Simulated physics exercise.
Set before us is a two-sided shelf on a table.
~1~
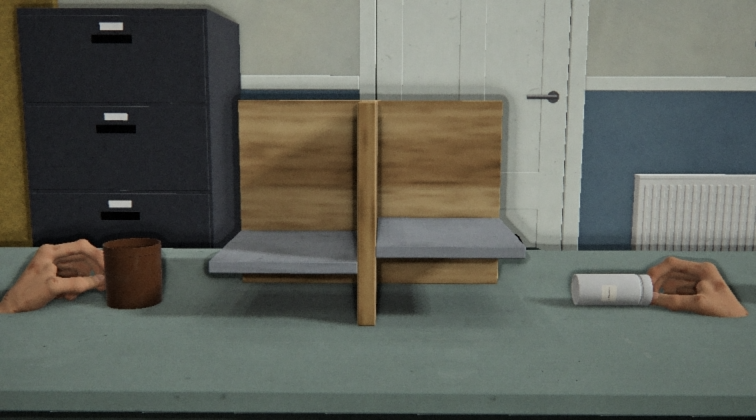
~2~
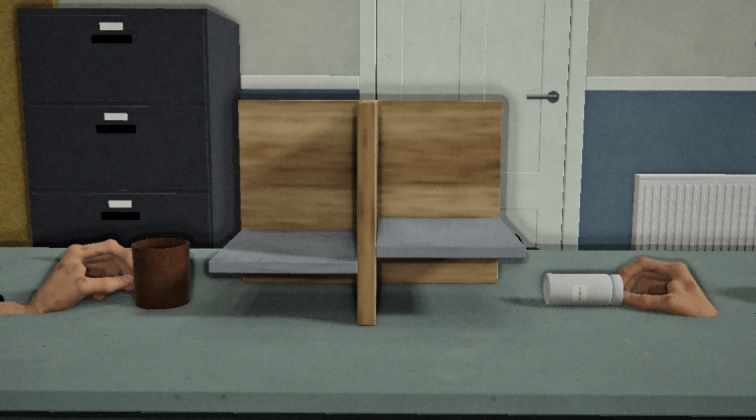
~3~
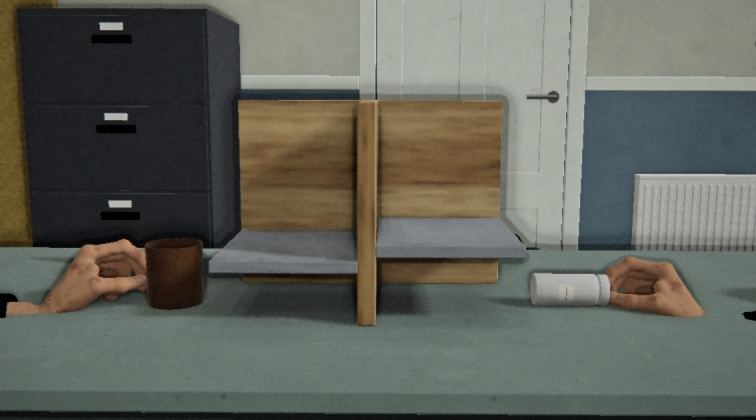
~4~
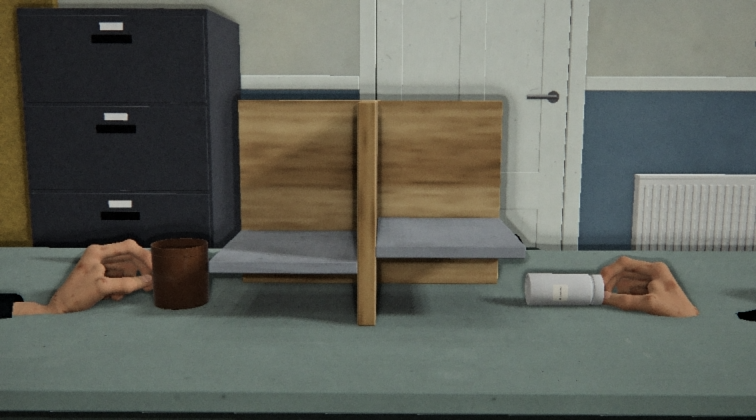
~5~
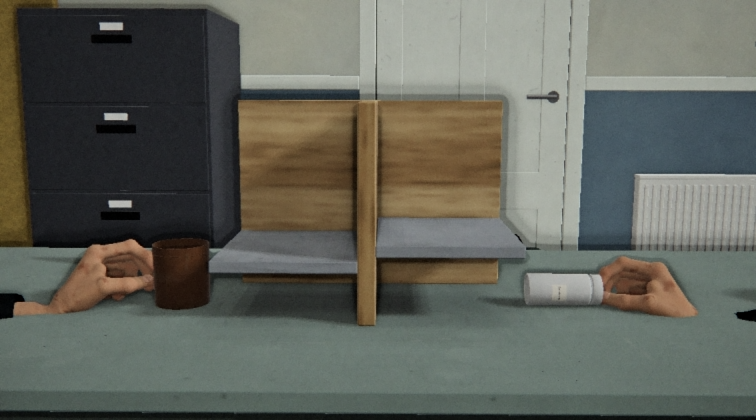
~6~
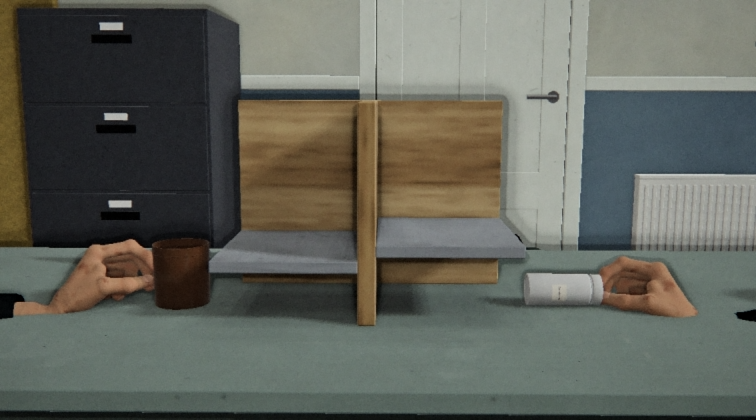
In a room with a dark filing cabinet, a pale door and a white radiator, a green-topped table is seen from the front by a still camera. A wooden two-sided shelf with grey ledges stands centrally, between a brown beaker at left and a white shaker lying sideways at right. Two hands slide both objects a short way inward, then barely move.
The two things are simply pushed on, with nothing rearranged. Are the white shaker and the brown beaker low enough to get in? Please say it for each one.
The white shaker goes under, the brown beaker stops at the shelf.
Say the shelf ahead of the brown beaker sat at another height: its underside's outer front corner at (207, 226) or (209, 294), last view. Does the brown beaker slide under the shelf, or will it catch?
In order, it passes beneath and then is held back.
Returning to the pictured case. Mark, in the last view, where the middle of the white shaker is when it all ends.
Its middle settles around (471, 289) in the last picture.
Then, 0.42 s past the last view, white shaker sliding up to the opening near (525, 289); brown beaker stopped at the opening near (198, 273).
Finally, the white shaker slides in, near (471, 289); the brown beaker catches on the edge, near (198, 273).
